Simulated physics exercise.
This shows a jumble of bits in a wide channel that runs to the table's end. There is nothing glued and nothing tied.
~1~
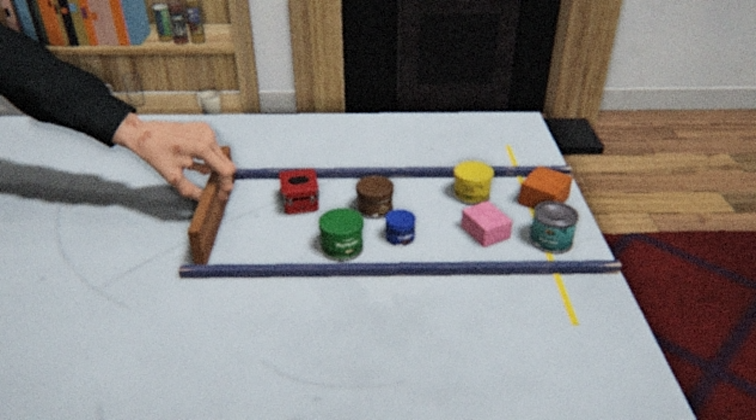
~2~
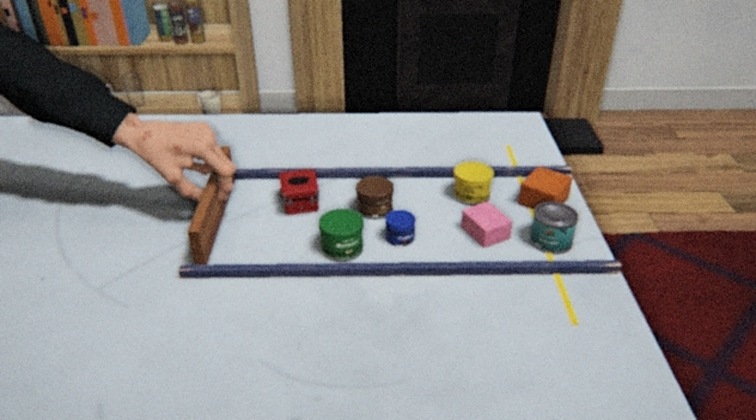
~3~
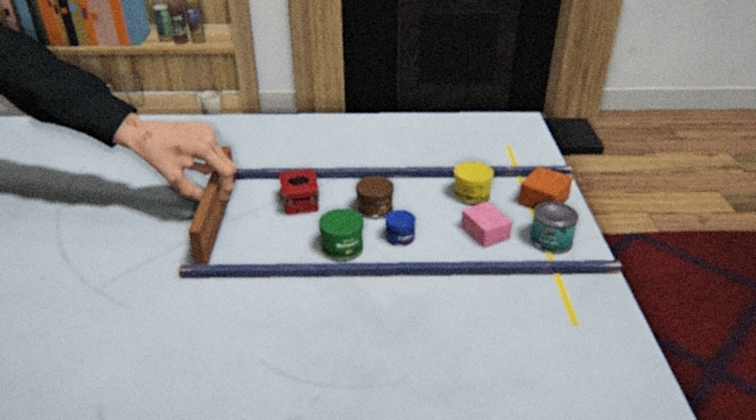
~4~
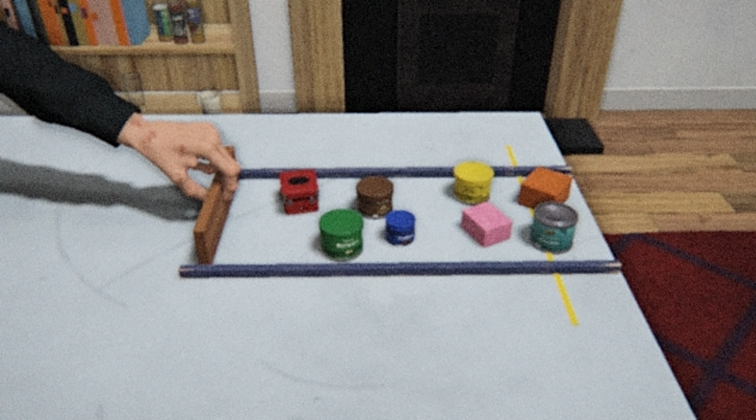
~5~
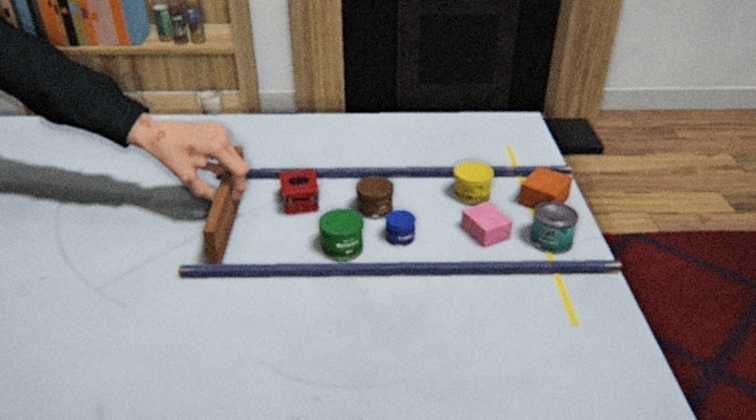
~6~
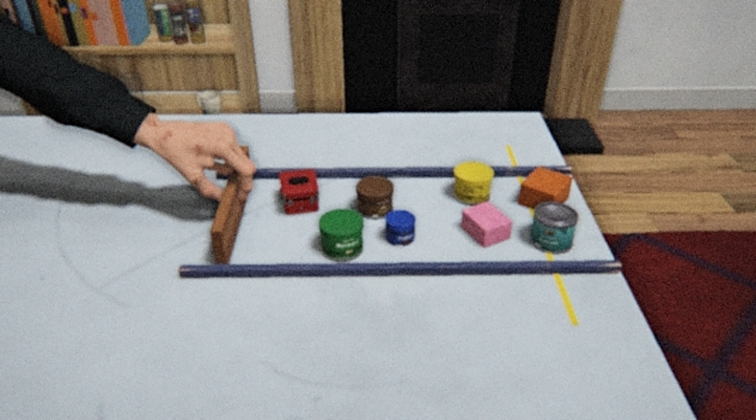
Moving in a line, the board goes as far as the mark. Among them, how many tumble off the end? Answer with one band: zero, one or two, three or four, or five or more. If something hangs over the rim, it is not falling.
One or two.
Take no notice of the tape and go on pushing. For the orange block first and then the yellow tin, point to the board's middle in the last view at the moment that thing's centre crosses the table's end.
For the orange block, about (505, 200); for the yellow tin, about (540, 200).
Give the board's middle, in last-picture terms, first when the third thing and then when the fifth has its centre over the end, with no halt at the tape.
First: Around (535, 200). Next: Around (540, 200).
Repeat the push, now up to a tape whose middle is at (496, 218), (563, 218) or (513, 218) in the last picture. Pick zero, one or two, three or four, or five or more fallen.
Going through the tapes in order, the count is zero, then five or over, then one to two.
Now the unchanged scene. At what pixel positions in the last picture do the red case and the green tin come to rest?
Final pixels, roughly: (548, 192) for the first, (570, 234) for the other.
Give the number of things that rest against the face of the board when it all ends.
At rest, 3 are in contact.
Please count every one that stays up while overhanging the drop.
Overhanging: 3.
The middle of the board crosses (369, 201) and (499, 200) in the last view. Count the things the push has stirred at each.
At the first point the count is 4, at the second it's 8.
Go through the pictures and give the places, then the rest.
In the first picture, orange block (545, 190); turquoise tin (554, 227); pink block (486, 224); board (214, 203); tape (535, 218).
In the second picture, turquoise tin (554, 228); brown pot (375, 198).
In the third picture, pink block (486, 224); board (215, 203).
In the fourth picture, orange block (545, 191); yellow tin (473, 184).
In the fifth picture, turquoise tin (554, 228); blue tub (400, 228).
In the sixth picture, orange block (545, 191); turquoise tin (554, 228); pink block (486, 224); board (234, 202); tape (535, 218).
Early on, none off yet; orange block at rest near (545, 191); turquoise tin at rest near (554, 228); pink block at rest near (486, 224).
Finally, the number that fall off is one or two; lost, turquoise tin and orange block.
